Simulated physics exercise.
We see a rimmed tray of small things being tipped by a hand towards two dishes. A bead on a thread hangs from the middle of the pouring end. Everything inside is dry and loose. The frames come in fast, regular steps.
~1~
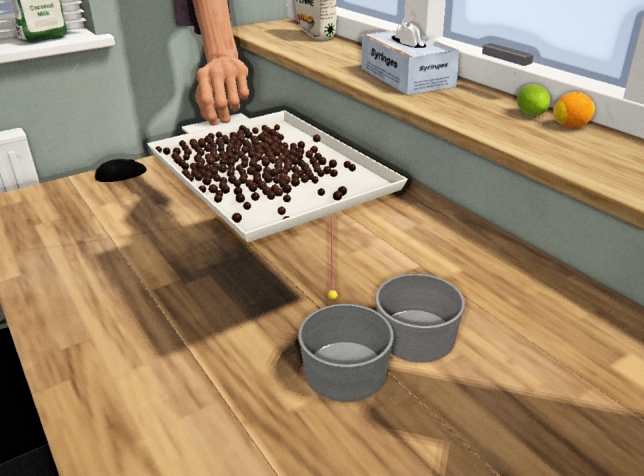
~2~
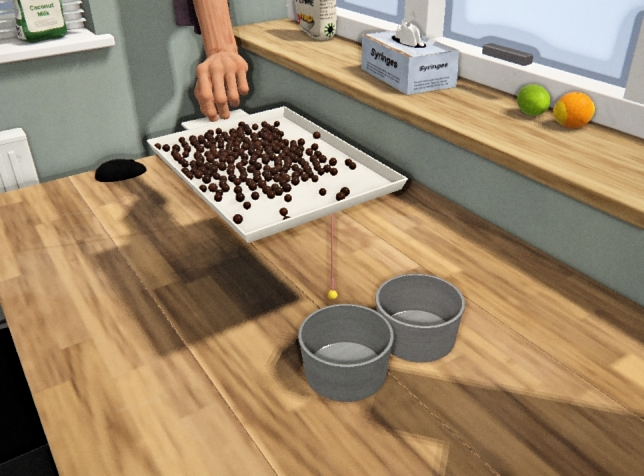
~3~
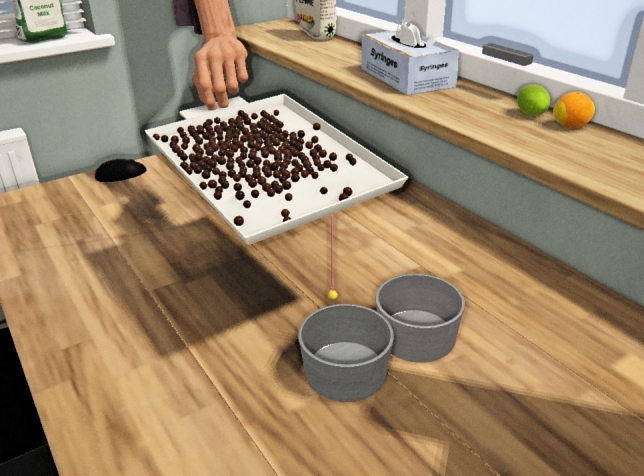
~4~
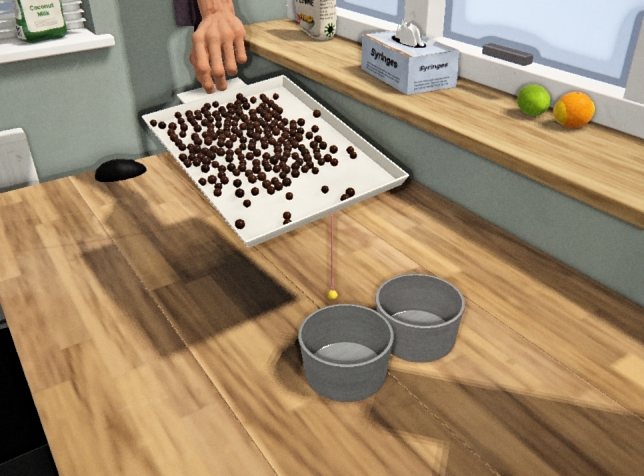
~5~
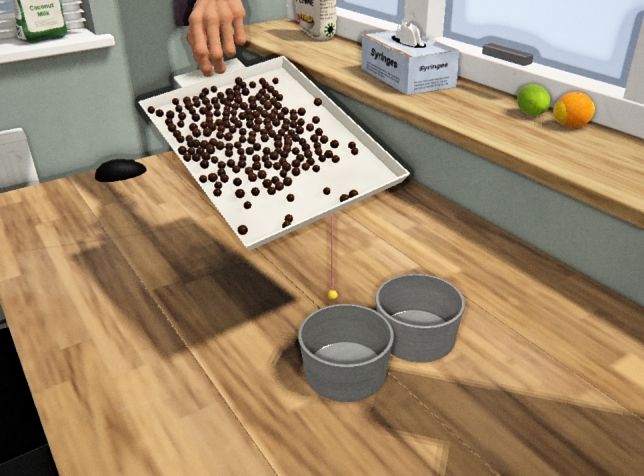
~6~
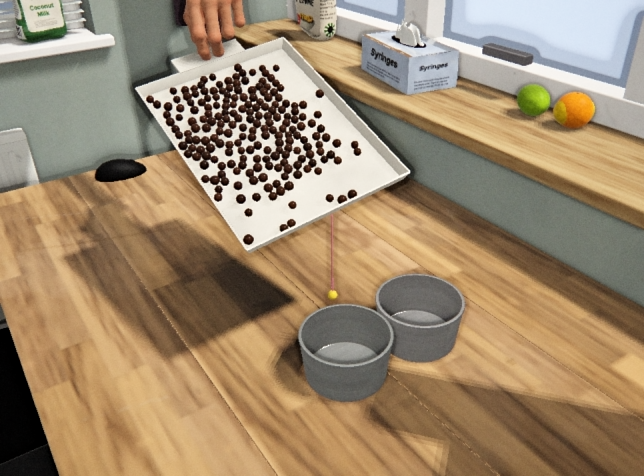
A hand gripping the far end of a white rimmed tray of dark brown balls raises that end, steepening the tray above two gray dishes on a wooden counter, and the loosely clustered balls shift slightly across its surface.
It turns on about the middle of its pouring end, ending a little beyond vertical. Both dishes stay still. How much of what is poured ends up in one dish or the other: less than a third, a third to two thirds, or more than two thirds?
Less than a third.
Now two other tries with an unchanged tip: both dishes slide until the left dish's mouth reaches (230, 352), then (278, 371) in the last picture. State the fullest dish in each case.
In turn: The dish on the left-hand side, then the dish on the left-hand side.
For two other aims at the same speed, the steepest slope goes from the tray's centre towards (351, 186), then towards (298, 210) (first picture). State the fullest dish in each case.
First spot: The rightmost dish, second spot: The leftmost dish.
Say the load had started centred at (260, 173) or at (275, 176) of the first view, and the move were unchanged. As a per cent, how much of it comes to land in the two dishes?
Roughly 20 and 30 percent, in that order.
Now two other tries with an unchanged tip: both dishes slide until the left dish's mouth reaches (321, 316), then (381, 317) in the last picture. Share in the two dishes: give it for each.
Trial 1: 10 percent; trial 2: 0 percent.
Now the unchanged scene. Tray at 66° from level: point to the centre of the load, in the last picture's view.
I'd put it at about (286, 276).
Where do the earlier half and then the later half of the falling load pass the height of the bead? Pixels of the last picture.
It passes near (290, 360) first and then near (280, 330).
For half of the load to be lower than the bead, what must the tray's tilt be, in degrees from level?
Somewhere near 75°.
Soon after the last picture, tray tipped steeply; about a third on the tray; a small part in the left dish; a small part outside both; about a third in the air.
A little later, tray tipped past a quarter turn; about a quarter in the left dish; most outside both; a small part in the air.
Later still, tray tipped past a quarter turn; about a quarter in the left dish; a stray few in the right dish; most outside both.
By the end, tray tipped past a quarter turn; about a quarter in the left dish; a stray few in the right dish; most outside both.
